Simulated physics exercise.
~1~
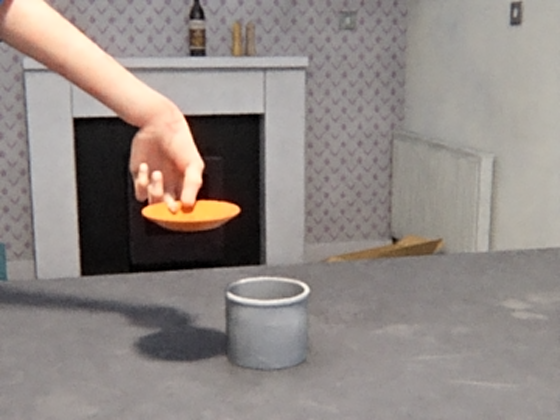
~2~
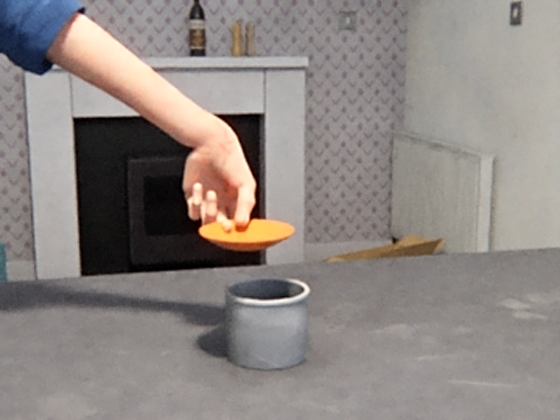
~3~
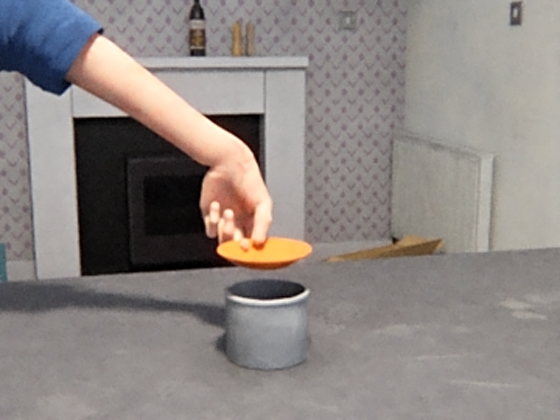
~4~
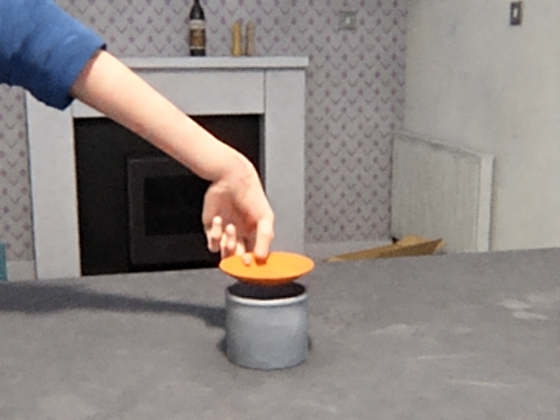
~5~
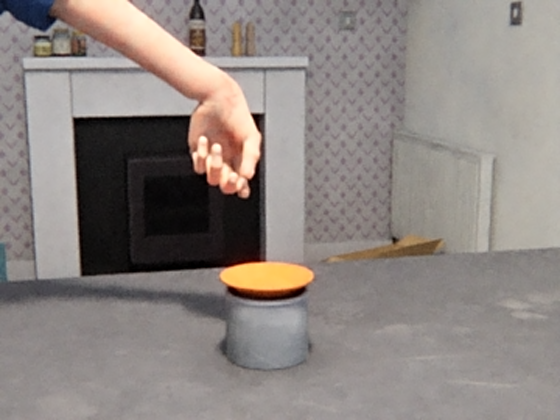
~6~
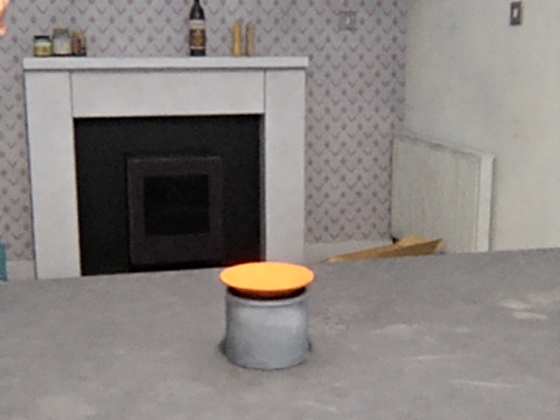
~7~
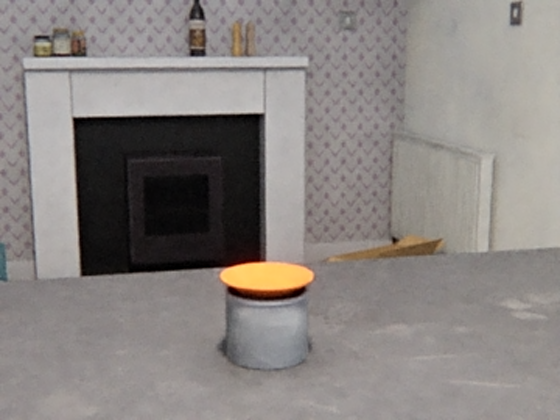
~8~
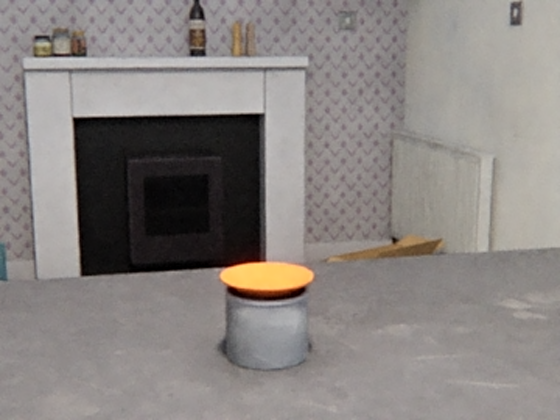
In a living room with patterned wallpaper and a pale fireplace, a small grey pot stands on a dark grey tabletop. A hand reaches in from the left, holding a shallow orange saucer above and to the left of the pot. It carries the saucer to the right until it hovers over the open mouth, then lowers it to the rim. The fingers let go, and the hand draws back up and out of view to the left. The saucer stays still on top of the pot, covering the opening like a lid.
